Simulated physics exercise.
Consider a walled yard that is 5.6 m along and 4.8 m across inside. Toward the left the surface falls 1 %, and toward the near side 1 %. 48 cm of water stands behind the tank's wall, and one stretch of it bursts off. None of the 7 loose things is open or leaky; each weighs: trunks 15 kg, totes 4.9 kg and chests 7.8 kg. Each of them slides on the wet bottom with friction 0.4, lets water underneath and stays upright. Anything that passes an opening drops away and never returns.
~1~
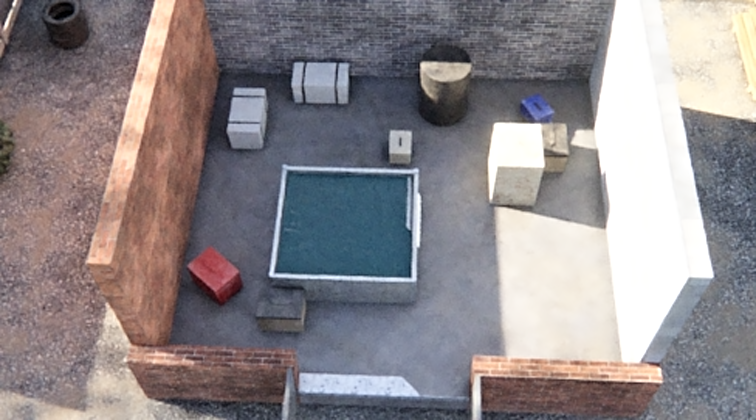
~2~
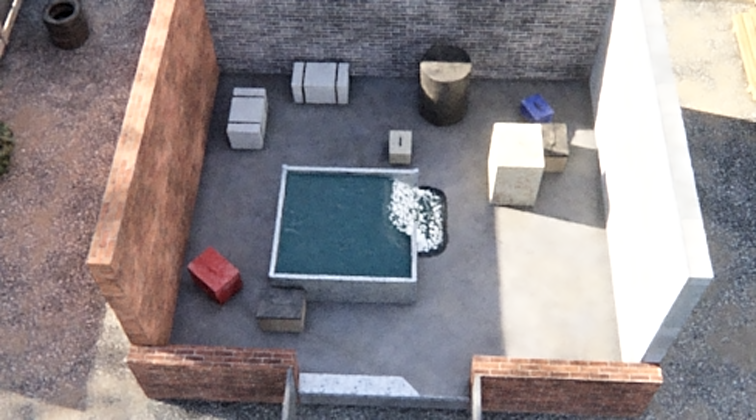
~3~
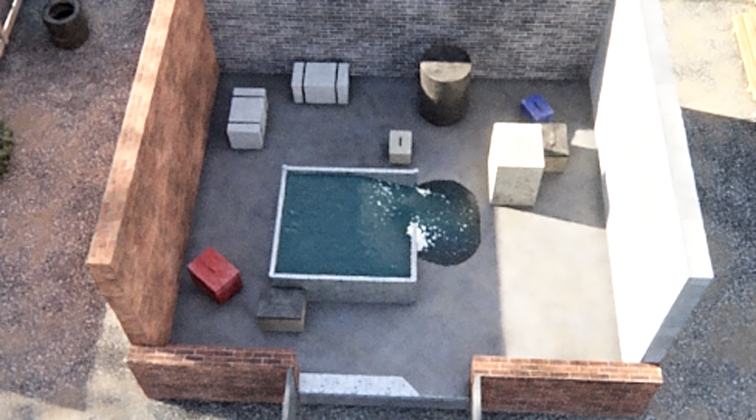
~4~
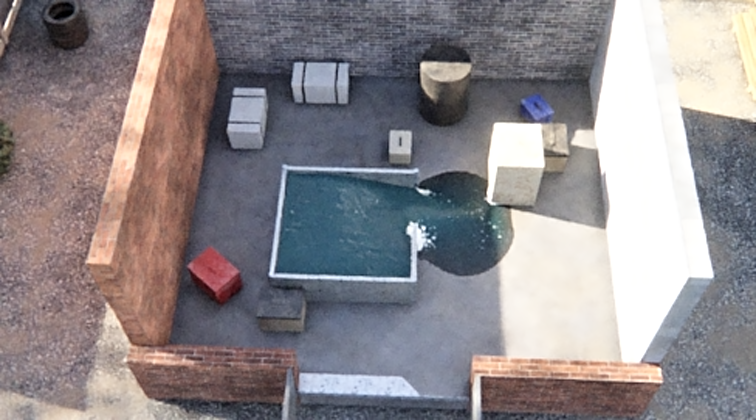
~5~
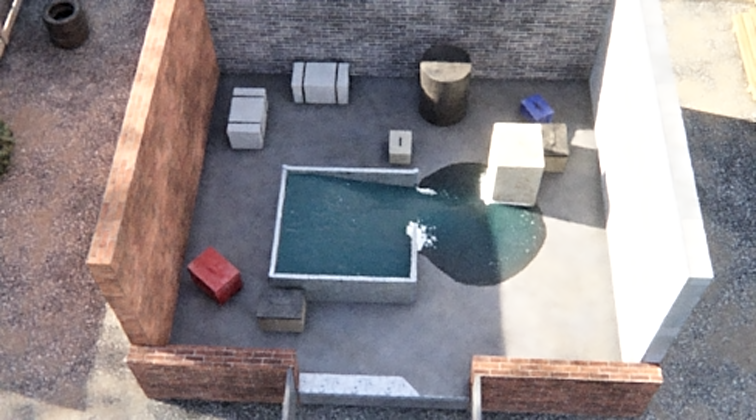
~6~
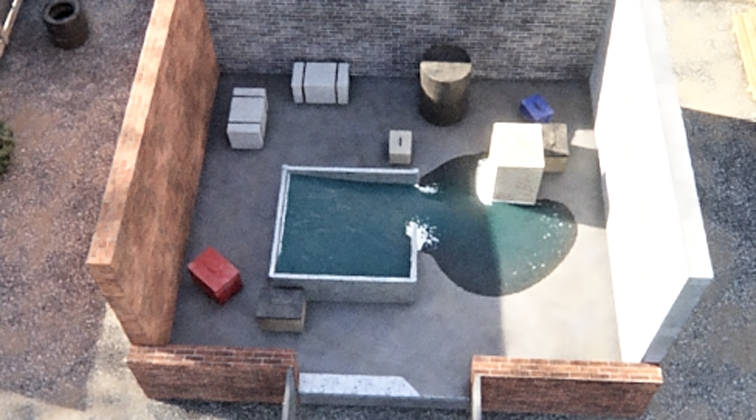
Water fills a low square tank in a walled yard scattered with boxes, until a stretch of the tank's right side bursts off and white foam gushes through the gap. The dark pool spreads rightward across the floor, reaching around the large pale box, while all the boxes stay put.
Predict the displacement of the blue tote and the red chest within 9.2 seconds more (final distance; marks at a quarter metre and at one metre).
In the end blue tote: Far displaced. Red chest: Modestly displaced.
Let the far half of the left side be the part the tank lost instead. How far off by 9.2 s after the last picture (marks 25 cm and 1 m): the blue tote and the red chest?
Under that change the blue tote would sit tight and the red chest would be borne far.
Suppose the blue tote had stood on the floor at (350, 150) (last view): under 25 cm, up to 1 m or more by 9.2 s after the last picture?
Put there, it wanders off a long way.
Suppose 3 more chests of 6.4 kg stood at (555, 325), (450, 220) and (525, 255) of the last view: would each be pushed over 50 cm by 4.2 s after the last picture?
Spot by spot, in turn: Exceeds it, exceeds it, exceeds it.
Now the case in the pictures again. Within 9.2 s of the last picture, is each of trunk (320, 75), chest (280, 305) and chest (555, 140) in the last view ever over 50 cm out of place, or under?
Within the limit, then beyond the limit, then beyond the limit.
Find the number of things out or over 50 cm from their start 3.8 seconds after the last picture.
I get 0.
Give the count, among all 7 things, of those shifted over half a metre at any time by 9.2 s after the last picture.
The tally stands at 5.
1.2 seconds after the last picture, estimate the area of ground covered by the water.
I'd estimate close to 11.0 m2.
Then, 1.2 s after the last picture the blue tote is near (538, 106), 0.0 m from its start, aground; the red chest is near (213, 269), 0.0 m from its start, aground; 0 of 7 are out; 0 afloat.
Then, 3.8 s after the last picture the blue tote is near (514, 119), 0.4 m from its start, afloat; the red chest is near (213, 269), 0.0 m from its start, aground; 0 of 7 are out; 2 afloat.
Then, 6.2 s after the last picture the blue tote is near (456, 133), 1.3 m from its start, afloat; the red chest is near (213, 268), 0.0 m from its start, aground; 0 of 7 are out; 3 afloat.
Then, 9.2 s after the last picture the blue tote is near (363, 133), 2.5 m from its start, aground; the red chest is near (255, 260), 0.5 m from its start, afloat; 0 of 7 are out; 4 afloat.
